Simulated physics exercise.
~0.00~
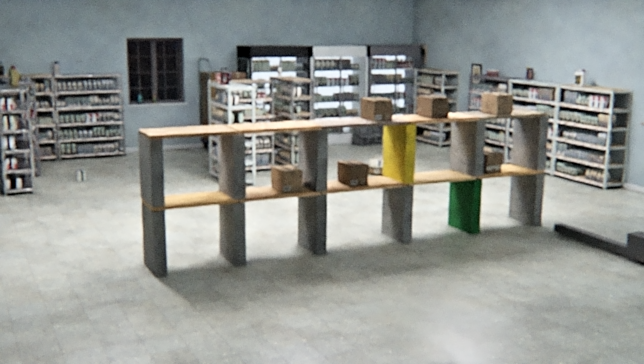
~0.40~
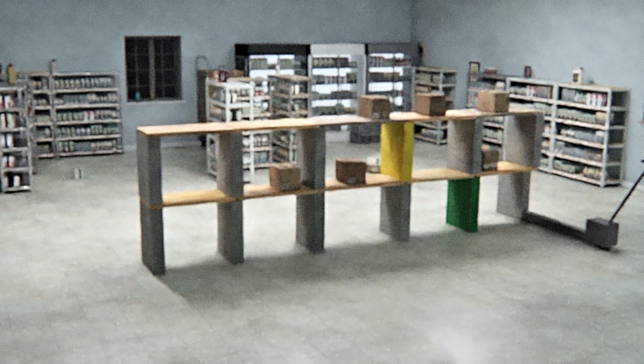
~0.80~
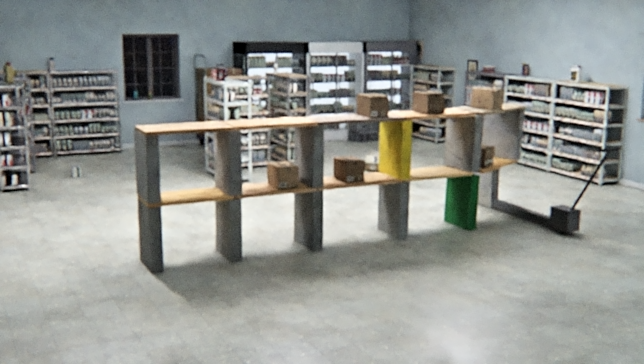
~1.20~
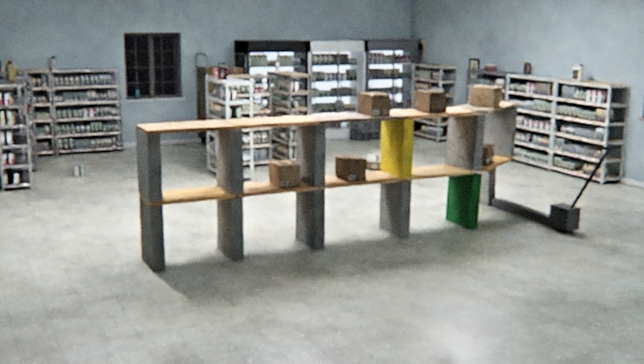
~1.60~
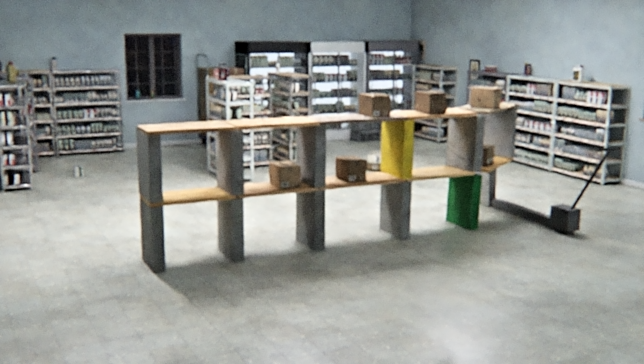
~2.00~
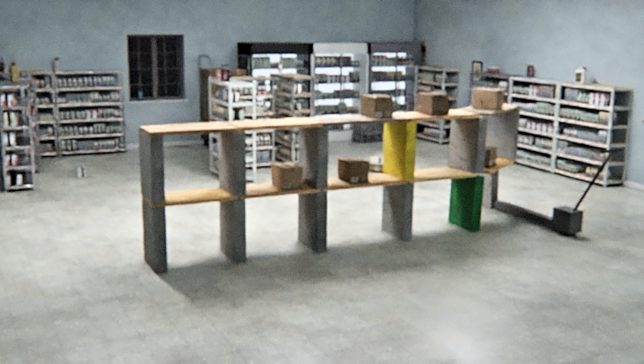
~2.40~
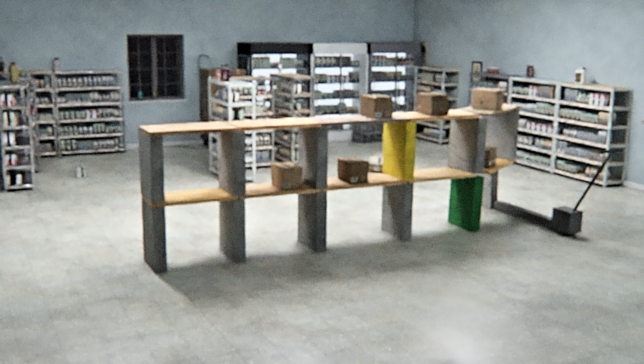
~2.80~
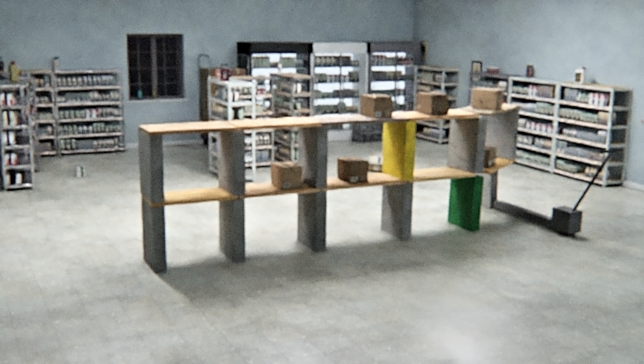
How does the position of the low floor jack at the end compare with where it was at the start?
At the start the jack is at the right edge, partly out of view and short of the shelf. By the end it sits further left and a little further back, with its long dark bar reaching the base of the shelf's right end.
Long two-tier shelf of boards and upright blocks standing firm as a low floor jack pushes its right end slightly inward and stops.
